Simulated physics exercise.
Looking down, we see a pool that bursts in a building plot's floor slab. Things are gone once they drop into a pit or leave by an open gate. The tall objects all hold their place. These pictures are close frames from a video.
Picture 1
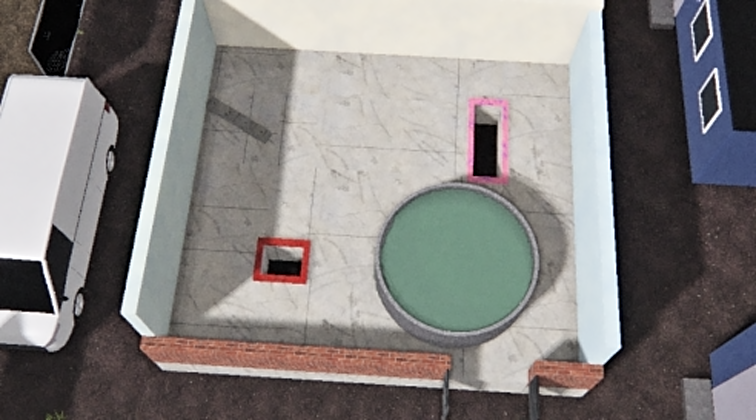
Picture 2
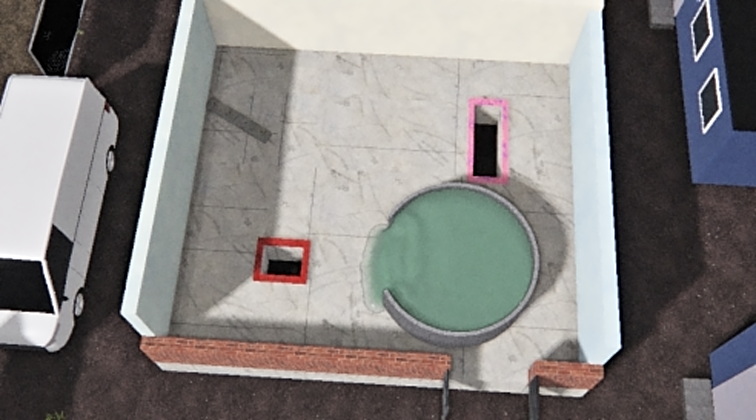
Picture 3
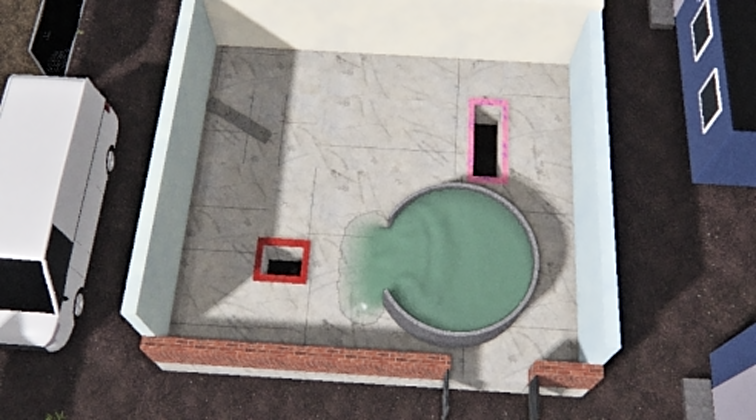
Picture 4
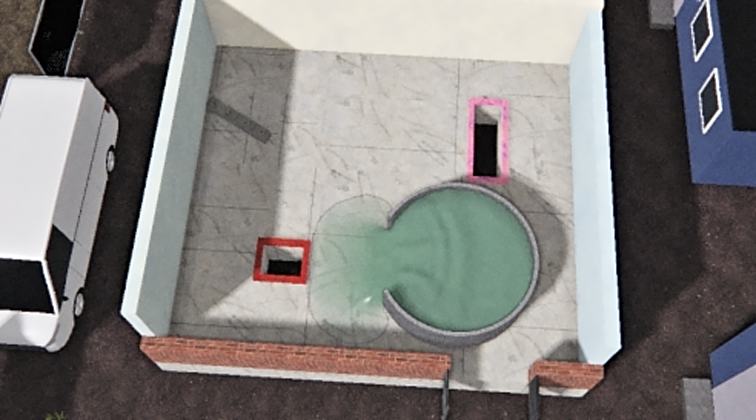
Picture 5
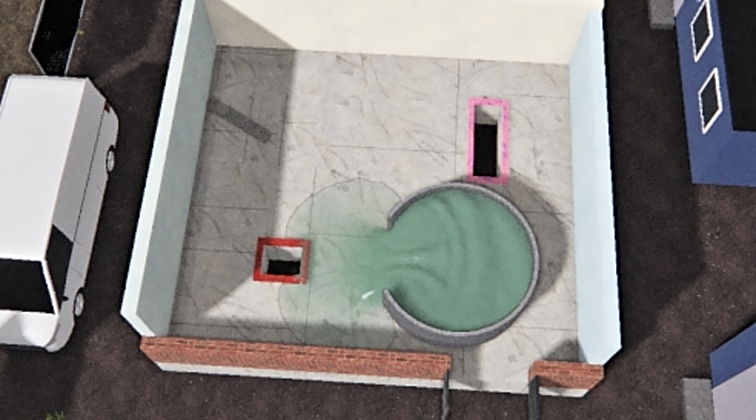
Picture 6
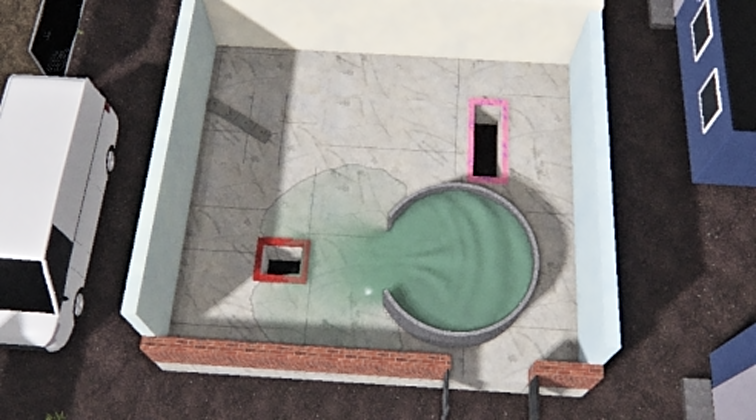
On a walled floor slab, green water bursts from a round pool and spreads left.
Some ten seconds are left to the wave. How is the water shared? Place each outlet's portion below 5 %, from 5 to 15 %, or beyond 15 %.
Once it settles, the gate collects below 5 %, the red pit collects beyond 15 %, the pink pit collects below 5 %.
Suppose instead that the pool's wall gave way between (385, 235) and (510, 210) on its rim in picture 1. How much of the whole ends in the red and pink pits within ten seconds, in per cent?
In percent: Red 2, pink 20.
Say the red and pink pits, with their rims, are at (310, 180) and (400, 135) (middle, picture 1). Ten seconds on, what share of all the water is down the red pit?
Share for the red pit: 8 percent.
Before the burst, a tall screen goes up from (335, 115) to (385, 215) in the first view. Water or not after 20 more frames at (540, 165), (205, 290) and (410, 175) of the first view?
In the order you listed them: Unsoaked, soaked, unsoaked.
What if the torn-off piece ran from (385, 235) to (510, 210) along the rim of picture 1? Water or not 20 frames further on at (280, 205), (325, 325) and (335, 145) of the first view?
Spot by spot: Soaked through, then unaffected, then soaked through.
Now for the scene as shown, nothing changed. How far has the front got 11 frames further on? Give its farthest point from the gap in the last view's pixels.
The farthest point of the front sits at (209, 92).
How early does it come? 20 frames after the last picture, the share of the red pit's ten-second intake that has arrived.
Share by then: 65 in a hundred.
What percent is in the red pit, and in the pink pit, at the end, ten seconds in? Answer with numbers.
Around 18 percent for the first, around 2 percent for the second.
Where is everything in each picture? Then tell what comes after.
Still water in the round pool at (456, 258), in the first picture.
Water pours out at (379, 262) and has run to (383, 308), in the second picture.
Water pours out at (379, 263) and has run to (357, 318), in the third picture.
Water pours out at (379, 263) and has run to (325, 325), in the fourth picture.
Water pours out at (379, 264) and has run to (294, 327), in the fifth picture.
The front is at (262, 321), out from the gap at (379, 264), in the sixth picture.
A moment on, water covers 35 % of the floor; the gate 0 %, the red pit 3 %, the pink pit 0 %.
Next, water covers 40 % of the floor; the gate 0 %, the red pit 7 %, the pink pit 0 %.
Then, water covers 50 % of the floor; the gate 0 %, the red pit 12 %, the pink pit 0 %.
Later, water covers 70 % of the floor; the gate 0 %, the red pit 16 %, the pink pit 0 %.
In the end, water covers 95 % of the floor; the gate 1 %, the red pit 18 %, the pink pit 2 %.
